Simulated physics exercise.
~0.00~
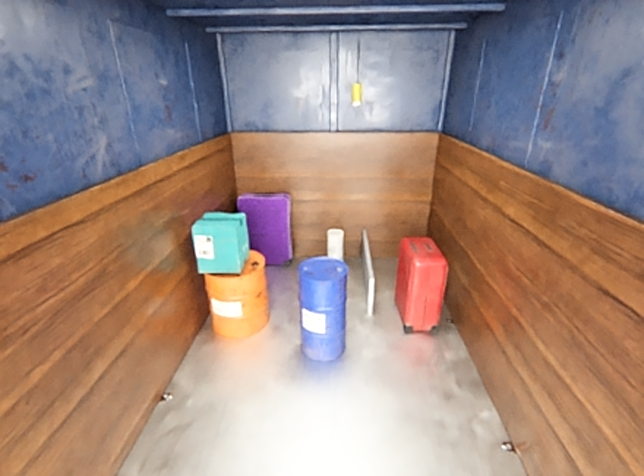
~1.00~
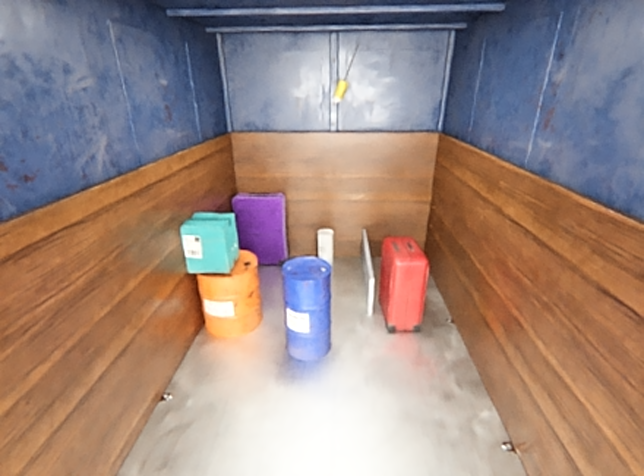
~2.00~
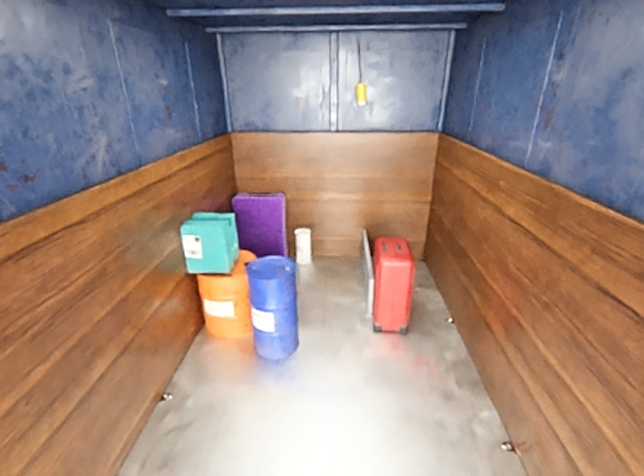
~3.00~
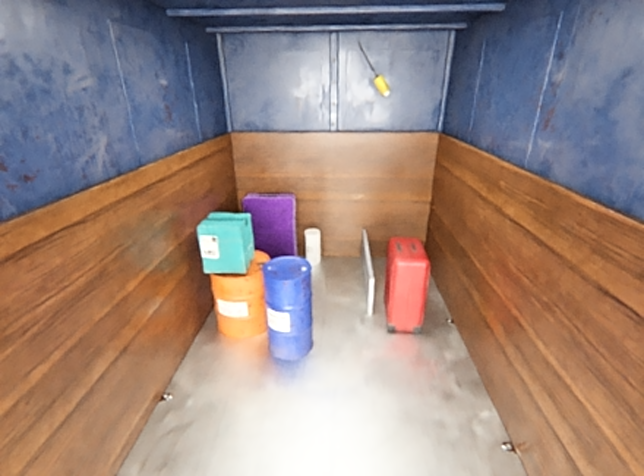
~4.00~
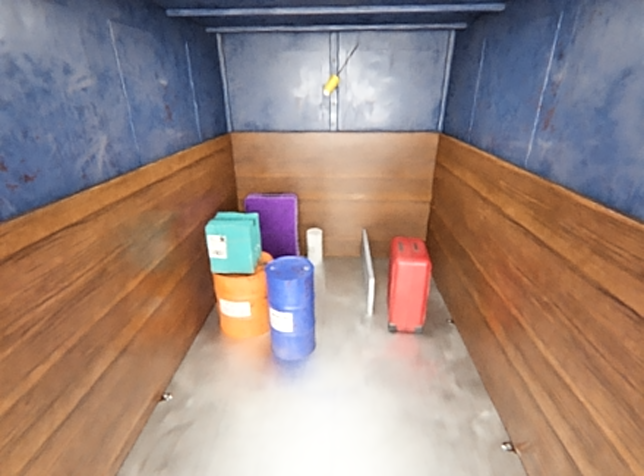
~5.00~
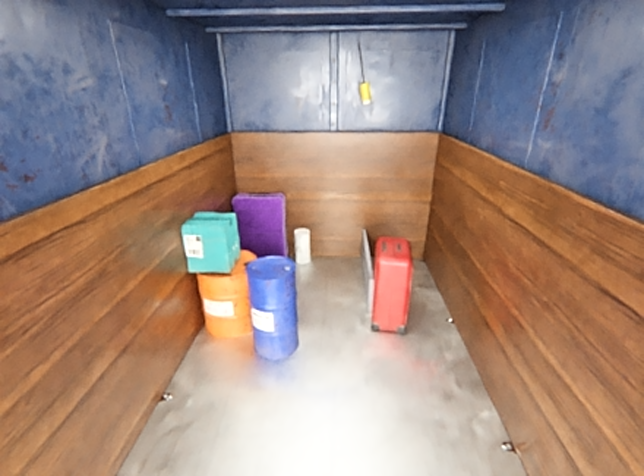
At first, a teal box sits on an orange drum at the left of a wood-panelled cargo bay, with a blue drum, a white canister, a purple case and a red case nearby and a yellow lamp hanging behind. The blue drum, canister and red case slide left, the teal box shifts slightly on its drum, and the lamp swings. Next, the load edges back to the right. Then the blue drum, canister and red case slip left again. It ends with everything upright, the blue drum close against the orange one and the teal box still on top.
